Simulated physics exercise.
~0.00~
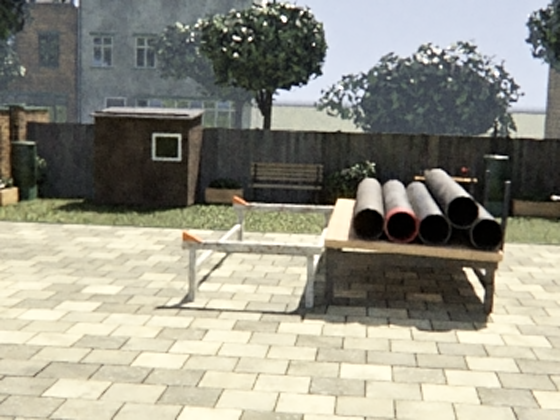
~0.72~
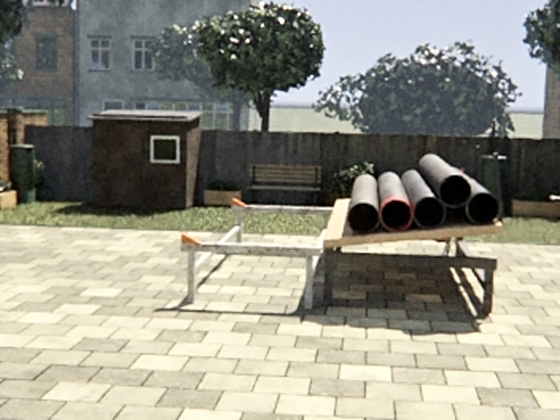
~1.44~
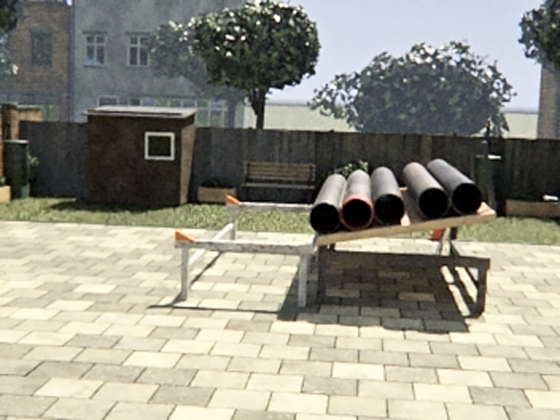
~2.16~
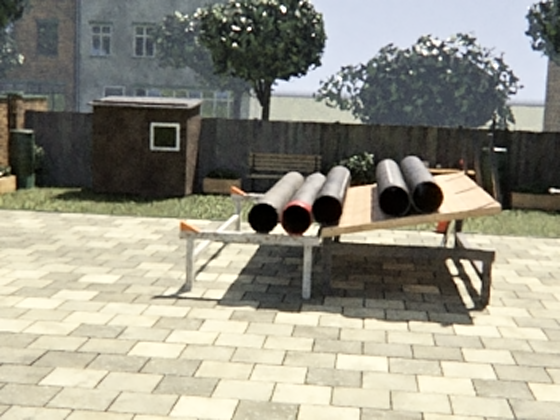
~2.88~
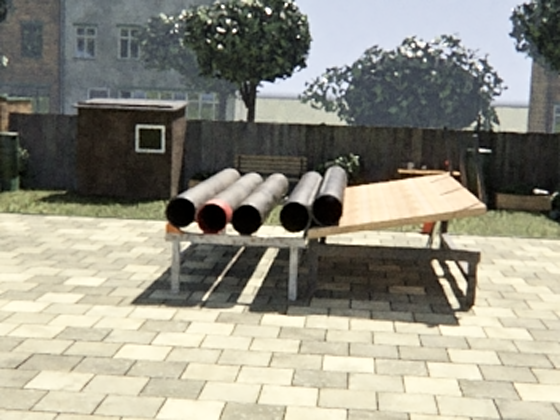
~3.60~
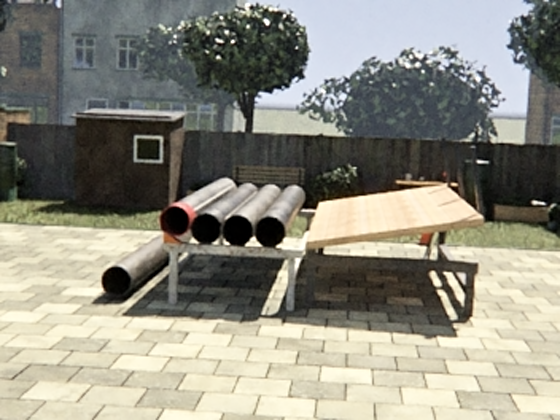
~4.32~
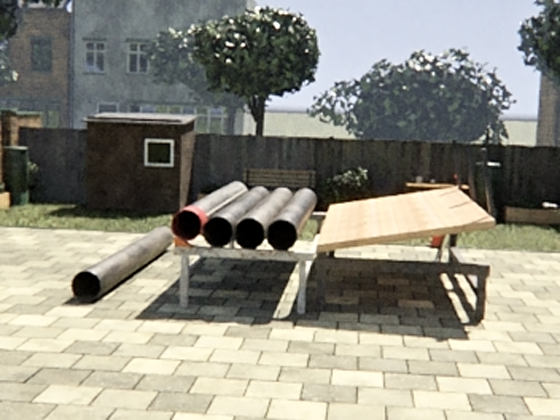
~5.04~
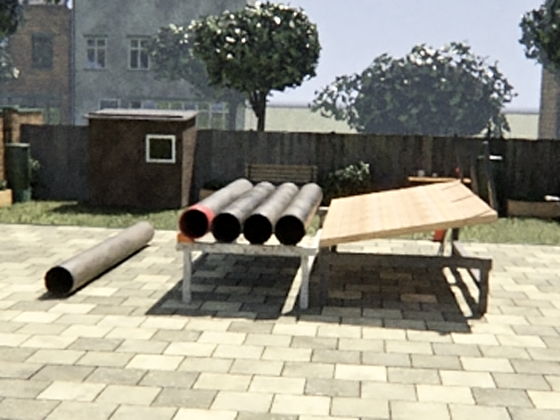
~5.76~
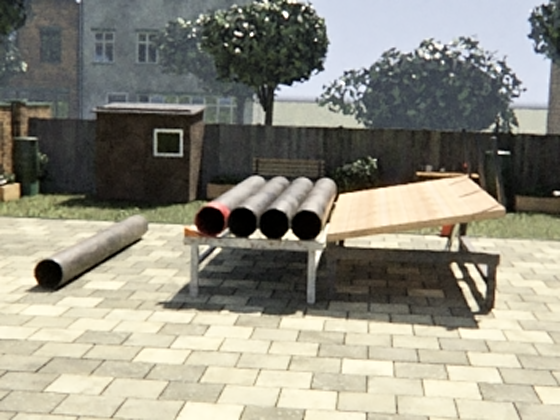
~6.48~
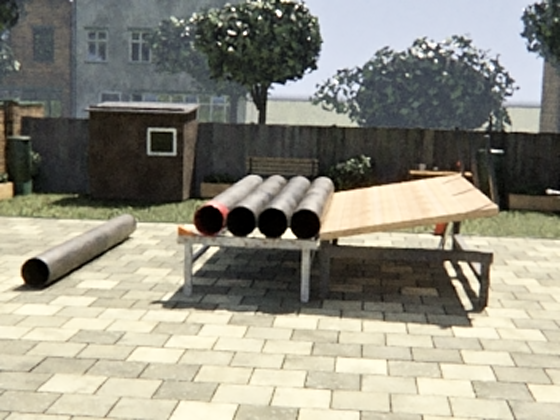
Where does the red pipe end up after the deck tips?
The red pipe ends up on the level rack, the leftmost of the four pipes held there.
